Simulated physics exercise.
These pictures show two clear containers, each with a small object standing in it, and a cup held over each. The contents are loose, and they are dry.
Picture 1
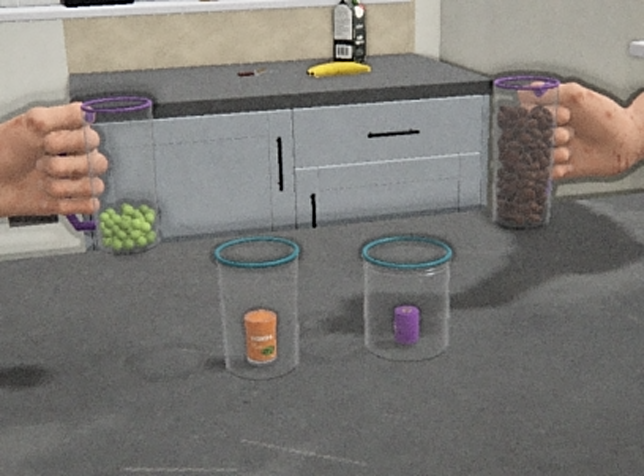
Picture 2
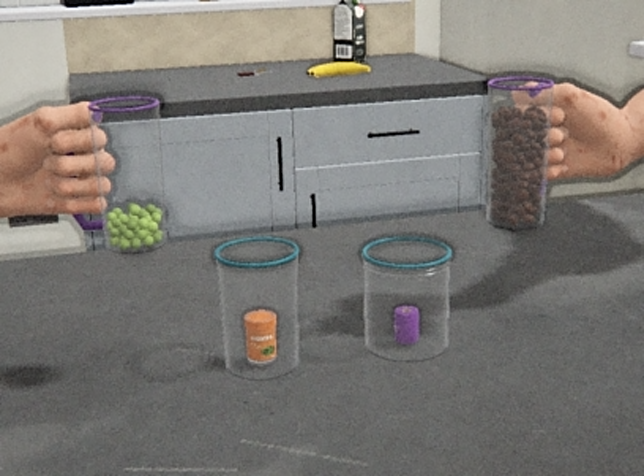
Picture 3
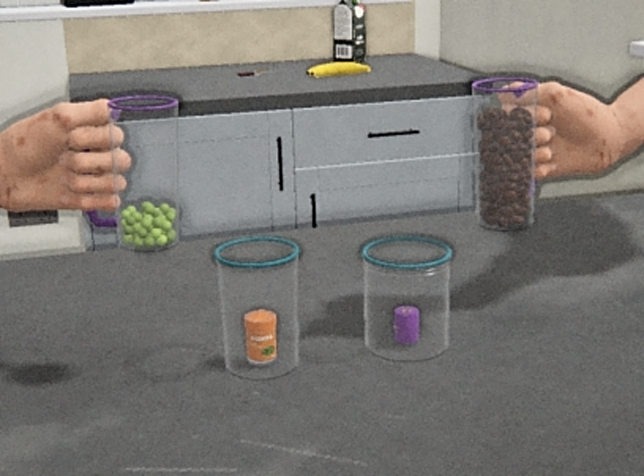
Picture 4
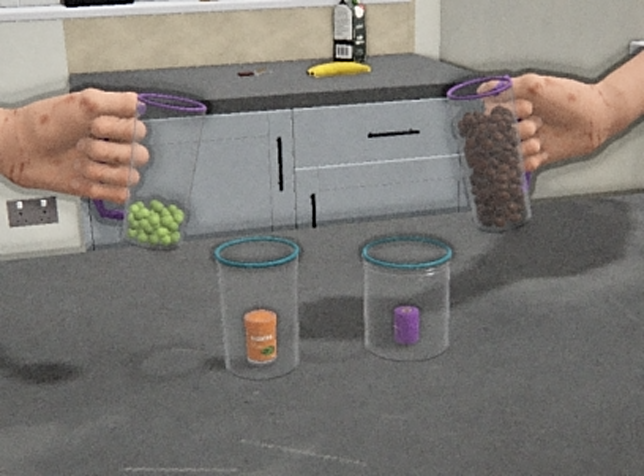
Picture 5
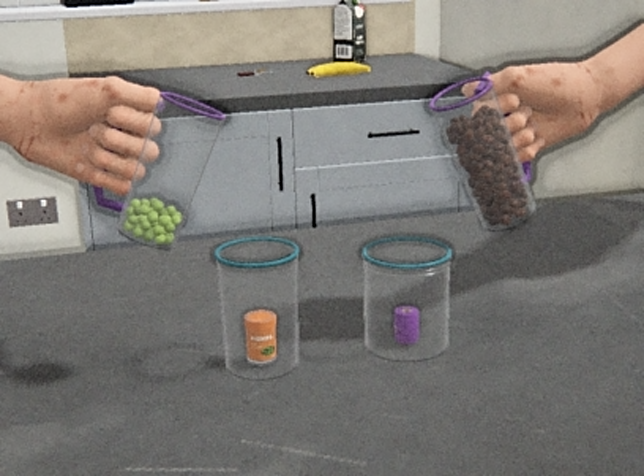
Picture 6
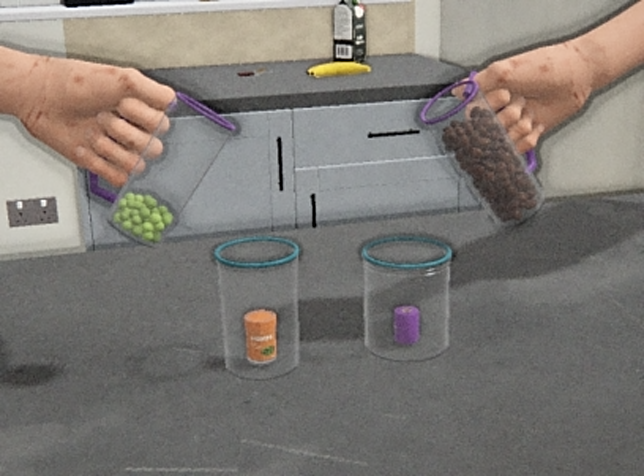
On a grey kitchen counter, two hands moved a cup of green peas and a fuller cup of brown pieces inward, then tilted them toward each other above two clear containers holding small objects.
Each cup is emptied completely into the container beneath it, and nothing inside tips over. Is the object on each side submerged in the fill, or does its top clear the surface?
Left object: Top clears it; right object: Submerged.
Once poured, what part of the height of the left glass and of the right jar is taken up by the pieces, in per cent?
Some 30 left; 60 right.
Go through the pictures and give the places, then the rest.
Small tin in the left glass near (261, 338), reaching about a third of the way up; left cup near (123, 176), a quarter full of dried peas; small roll in the right jar near (406, 325), reaching about a third of the way up; right cup near (524, 153), nearly full of flat chocolate drops, in the first frame.
Left cup near (130, 176), upright; right cup near (518, 154), upright, in the second frame.
Left cup near (146, 174), tipped 2°; right cup near (505, 155), tipped 2°, in the third frame.
Left cup near (162, 173), tipped 12°; right cup near (492, 156), tipped 12°, in the fourth frame.
Left cup near (169, 172), tipped 24°; right cup near (486, 157), tipped 24°, in the fifth frame.
Small tin in the left glass near (261, 338); left cup near (169, 172), tipped 35°; small roll in the right jar near (406, 325); right cup near (486, 157), tipped 35°, in the sixth frame.
Then, 0.51 s on from there, left glass empty, all of its cupful still in the cup; right jar empty, all of its cupful still in the cup.
Then, 1.05 s on from there, left glass empty, all of its cupful still in the cup; right jar nearly empty, nearly all of its cupful still in the cup.
Then, 1.70 s on from there, left glass nearly empty, none of its cupful still in the cup; right jar half full, none of its cupful still in the cup.
In the end, left glass a quarter full (surface near (261, 331)), nothing beside it; right jar two thirds full (surface near (407, 287)), nothing beside it; the left thing is still showing; the right thing is covered.
